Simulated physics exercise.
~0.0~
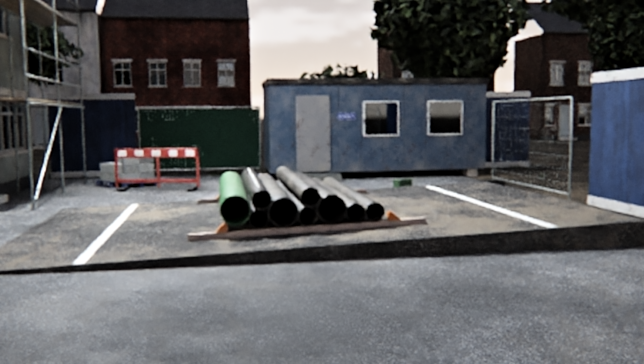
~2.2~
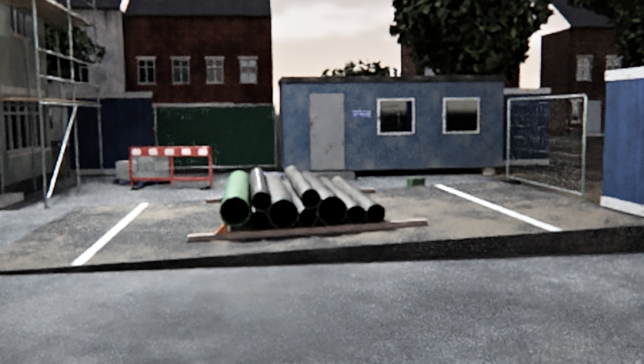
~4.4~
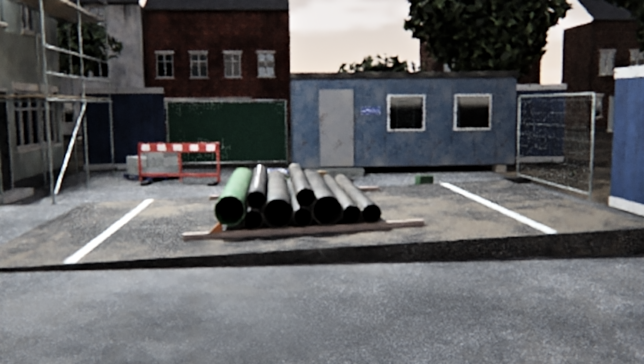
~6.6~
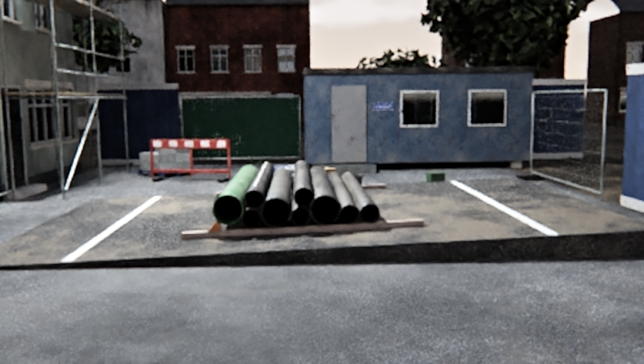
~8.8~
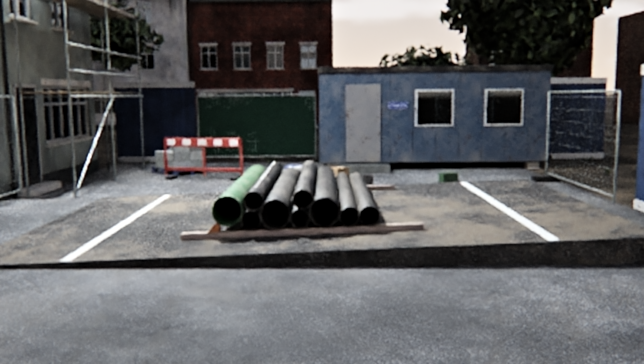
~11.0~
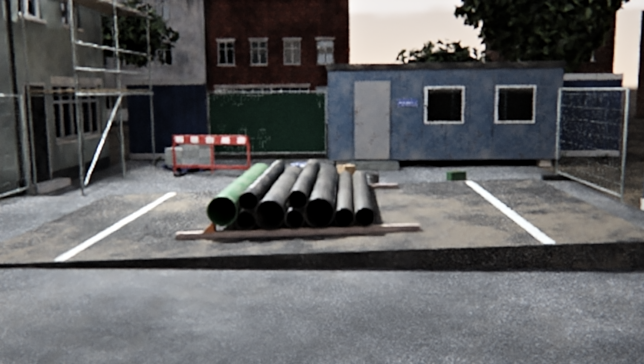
The view drifted slowly sideways around a fenced yard, where a green pipe and several dark ones lay stacked on wooden bearers between two white lines, near a blue cabin; none of the pipes rolled, and the green one finished still resting at the left.
